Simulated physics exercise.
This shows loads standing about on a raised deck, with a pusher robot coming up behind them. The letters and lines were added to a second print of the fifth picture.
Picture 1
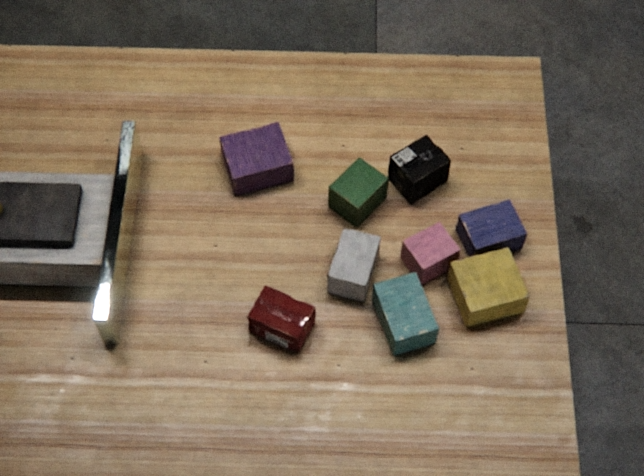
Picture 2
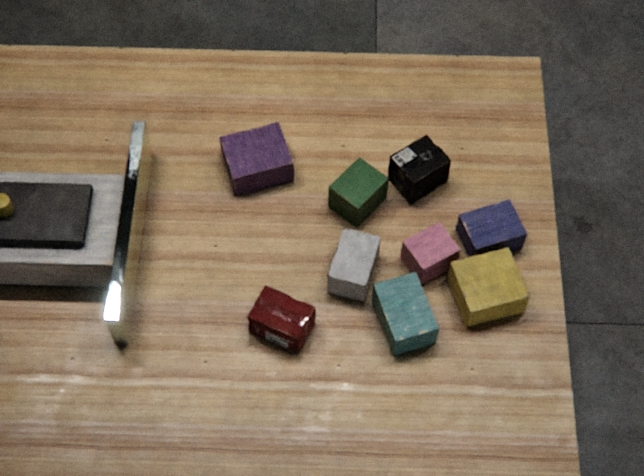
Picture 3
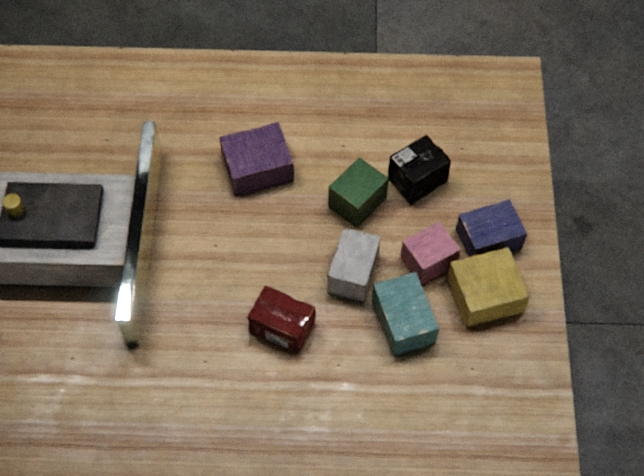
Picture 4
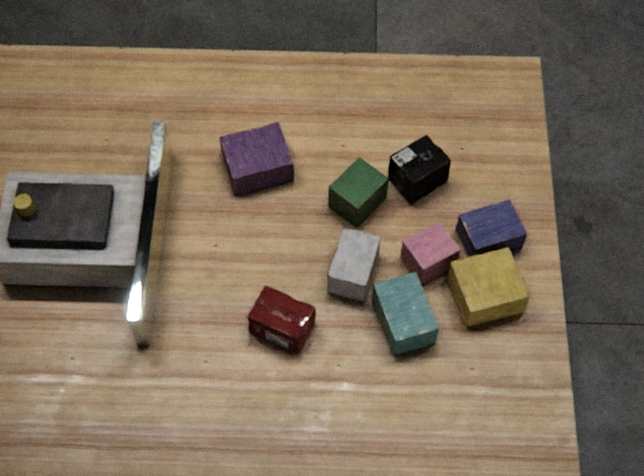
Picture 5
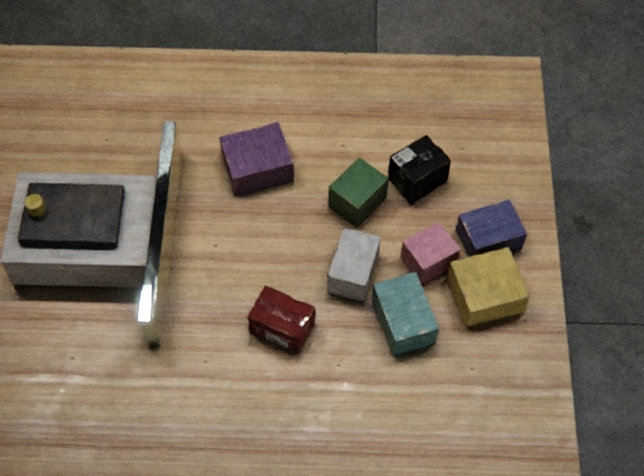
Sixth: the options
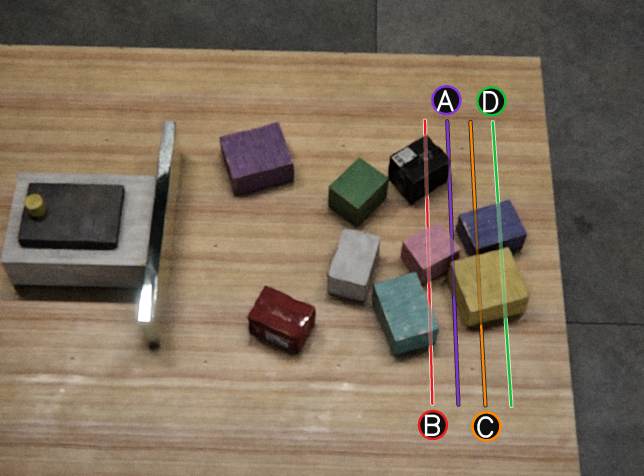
The footage shows a flat-fronted pusher device sliding slowly rightward across a wooden surface, a short distance in all, while nine differently coloured blocks, including purple, red, white and yellow ones, stay still and untouched to its right.
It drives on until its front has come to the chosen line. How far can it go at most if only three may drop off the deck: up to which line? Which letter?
It should halt at C.
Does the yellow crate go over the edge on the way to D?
Yes.
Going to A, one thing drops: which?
It is the yellow crate.
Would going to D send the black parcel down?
By then, yes.
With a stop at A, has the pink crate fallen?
No.
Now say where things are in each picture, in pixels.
In the first picture, black parcel (419, 169); pink crate (430, 253); purple crate (257, 159).
In the second picture, robot (47, 213); red parcel (282, 319).
In the third picture, robot (58, 213); white crate (354, 265).
In the fourth picture, robot (69, 213); yellow crate (487, 288).
In the fifth picture, robot (80, 214); black parcel (419, 169); pink crate (430, 253); purple crate (257, 159).
On the marked copy, A at (452, 252); B at (428, 252); C at (477, 253); D at (501, 253).
Following C. Soon after the start, robot (195, 217); purple crate (317, 161); red parcel (310, 315).
Later, robot (311, 220); yellow crate (527, 287); blue crate (499, 230).
In the end, robot (399, 222); yellow crate over the edge; black parcel over the edge; two fallen.
As for the rest, A is within the limit but short; B is within the limit but short; D drops five.
